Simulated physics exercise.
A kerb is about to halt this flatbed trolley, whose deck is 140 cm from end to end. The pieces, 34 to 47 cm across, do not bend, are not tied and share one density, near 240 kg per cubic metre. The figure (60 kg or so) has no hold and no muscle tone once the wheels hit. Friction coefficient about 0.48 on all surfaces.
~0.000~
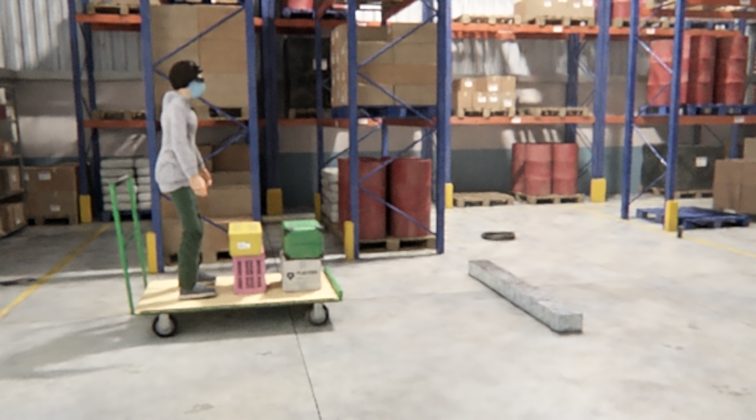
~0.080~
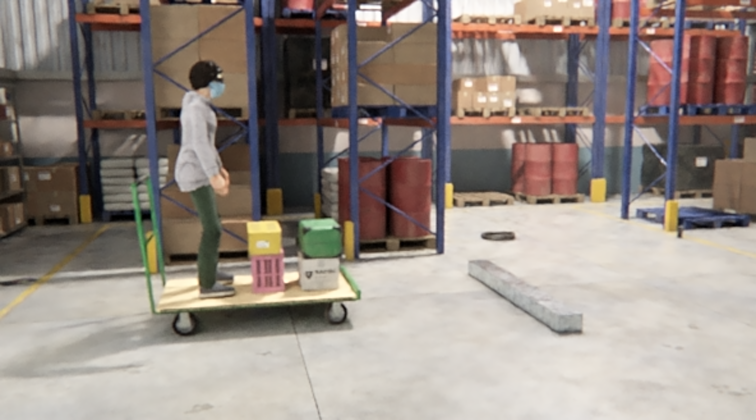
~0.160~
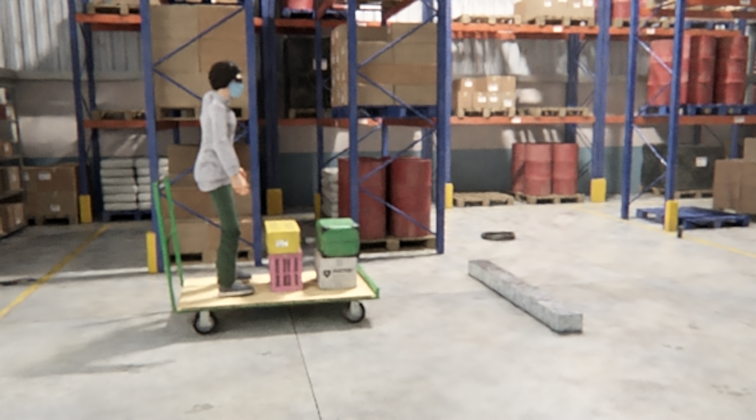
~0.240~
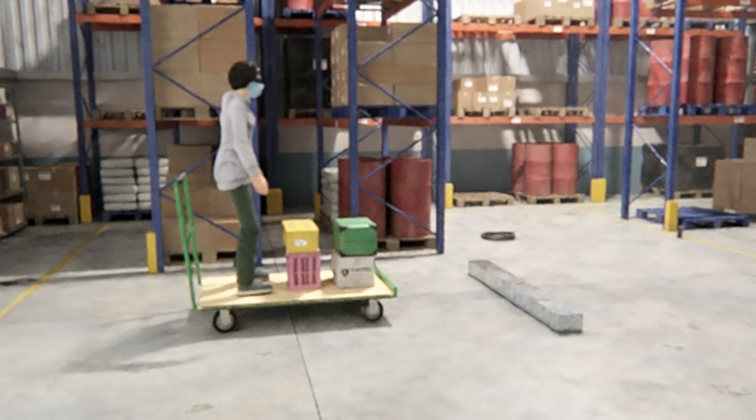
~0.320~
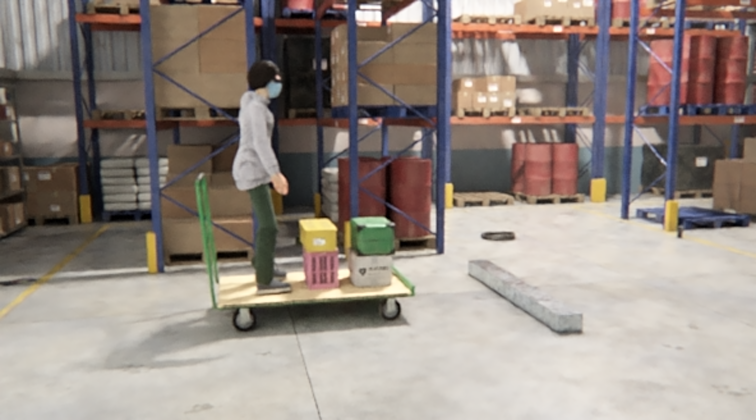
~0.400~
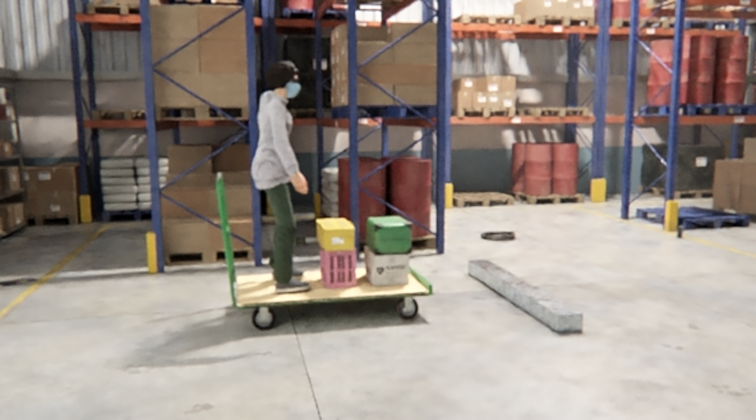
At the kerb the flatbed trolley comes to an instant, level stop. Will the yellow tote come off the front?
In the end the yellow tote stays on.
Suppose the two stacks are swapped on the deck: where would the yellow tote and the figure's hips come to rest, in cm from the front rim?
Then yellow 50 past, hips 60 behind.
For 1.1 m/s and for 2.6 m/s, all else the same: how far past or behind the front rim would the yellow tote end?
About 30 cm behind and 70 cm past.
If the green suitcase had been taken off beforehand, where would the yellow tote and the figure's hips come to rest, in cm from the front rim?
Then yellow 20 behind, hips 60 behind.
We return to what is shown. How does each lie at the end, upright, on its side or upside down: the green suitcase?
At rest: Green on its side.
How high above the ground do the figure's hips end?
Some 60 cm up.
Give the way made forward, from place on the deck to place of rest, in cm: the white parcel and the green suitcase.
Forward: White 10, green 60.
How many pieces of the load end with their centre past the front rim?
1 of them.
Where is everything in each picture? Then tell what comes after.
In the first frame, yellow tote (245, 239), pink crate (249, 269), rim corner (341, 297); 154 cm short of the stop.
In the second frame, yellow tote (264, 238), pink crate (267, 268), rim corner (359, 295); 141 cm short of the stop.
In the third frame, yellow tote (282, 237), pink crate (285, 267), rim corner (377, 294); 127 cm short of the stop.
In the fourth frame, yellow tote (300, 236), pink crate (303, 266), rim corner (395, 293); 113 cm short of the stop.
In the fifth frame, yellow tote (318, 235), pink crate (320, 265), rim corner (413, 292); 100 cm short of the stop.
In the sixth frame, yellow tote (335, 234), pink crate (338, 264), rim corner (431, 290); 86 cm short of the stop. Speed about 1.7 m/s.
After 0.90 s the deck stops.
After 1.15 s the yellow tote is 36 cm behind the rim, tilted 0°, near (476, 228) in the last picture's view.
After 1.45 s the yellow tote is 11 cm behind the rim, tilted 5°, near (506, 232) in the last picture's view.
After 1.90 s the yellow tote is 13 cm behind the rim, tilted 0°, near (503, 234) in the last picture's view.
When all is still (3.4 s), past the rim, green suitcase; behind it, pink crate, white parcel, yellow tote and the figure's hips.
